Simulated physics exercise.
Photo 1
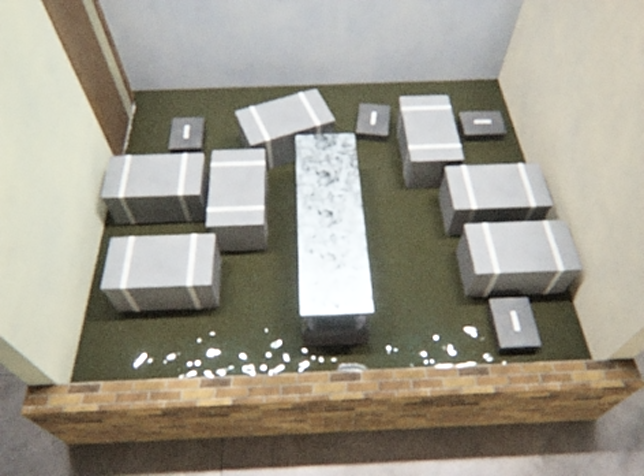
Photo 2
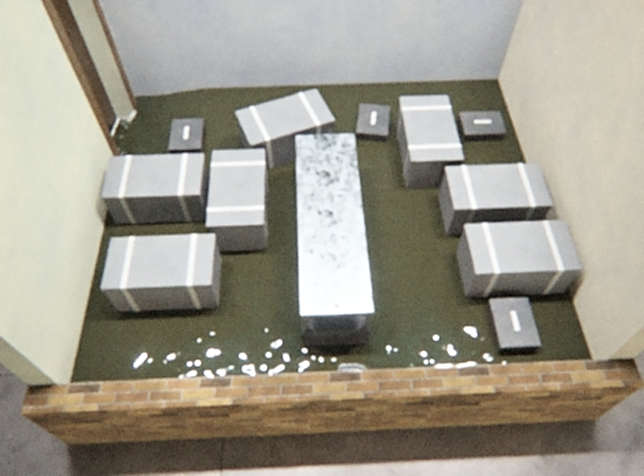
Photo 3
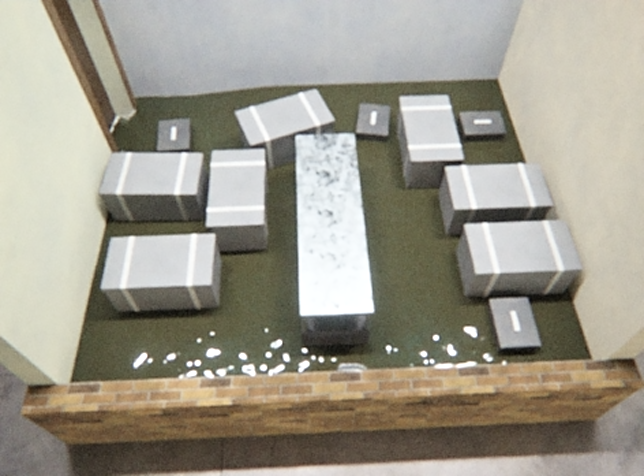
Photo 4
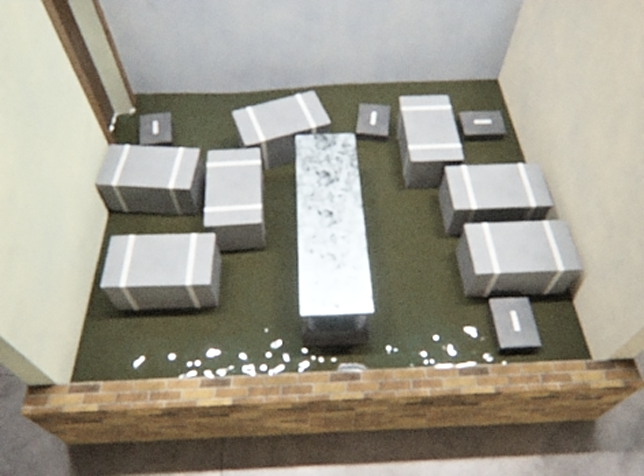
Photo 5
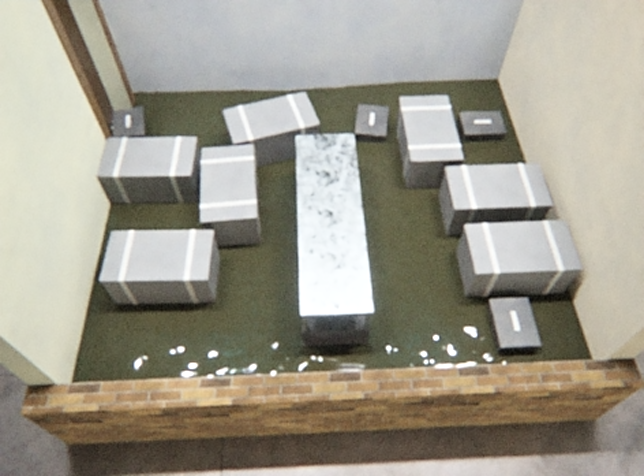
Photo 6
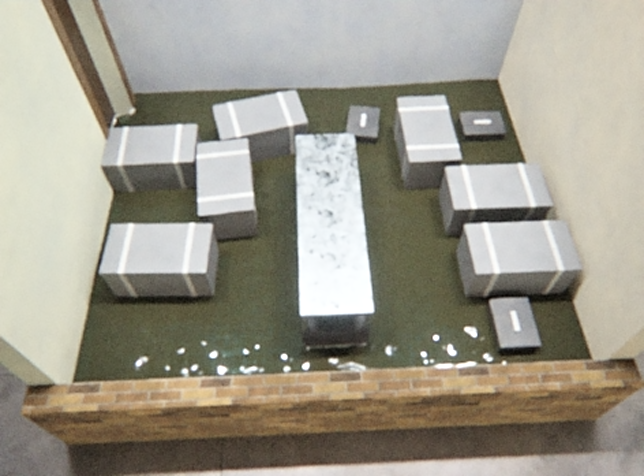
Grey boxes on dark water drift slightly toward the back left, where a small one disappears.
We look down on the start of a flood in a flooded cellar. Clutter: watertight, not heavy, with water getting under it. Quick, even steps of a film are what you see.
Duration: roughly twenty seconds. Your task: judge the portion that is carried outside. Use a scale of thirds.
On that scale, below a third.
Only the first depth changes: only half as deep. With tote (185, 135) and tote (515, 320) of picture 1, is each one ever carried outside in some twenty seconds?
As listed: Washed out, stays.
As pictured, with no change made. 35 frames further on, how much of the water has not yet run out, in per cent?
52 %.
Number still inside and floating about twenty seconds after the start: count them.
So that is 10.
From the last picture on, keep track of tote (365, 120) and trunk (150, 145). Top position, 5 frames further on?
Estimated positions: (298, 125) and (143, 109), approximately.
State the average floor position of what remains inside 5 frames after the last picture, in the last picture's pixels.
Mean floor position: Approx. (334, 200) px, last view.
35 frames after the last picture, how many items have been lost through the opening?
The count is 1.
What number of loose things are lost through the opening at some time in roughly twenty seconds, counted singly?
The count is 1.
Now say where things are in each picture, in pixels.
In the first frame, a trunk at (154, 175) floats; a trunk at (285, 116) floats; 0 of 11 have shifted.
In the second frame, a trunk at (154, 175), afloat; a trunk at (285, 116) floats; 0 of 11 have shifted.
In the third frame, a trunk at (152, 173) floats, close to its start; a trunk at (285, 116), afloat; 1 of 11 have shifted.
In the fourth frame, a trunk at (149, 166) floats, close to its start; a trunk at (281, 117) floats, close to its start; 2 of 11 have shifted.
In the fifth frame, a trunk at (148, 156) floats, close to its start; a trunk at (271, 117), afloat, close to its start; 5 of 11 have shifted.
In the sixth frame, a trunk at (150, 144), afloat, a stride from its start; a trunk at (260, 114) floats, close to its start; 6 of 11 have shifted.
A moment on, 1 of 11 are out; 10 afloat.
Next, 1 of 11 are out; 10 afloat.
Later, 1 of 11 are out; 10 afloat.
In the end, 1 of 11 are out; 10 afloat.
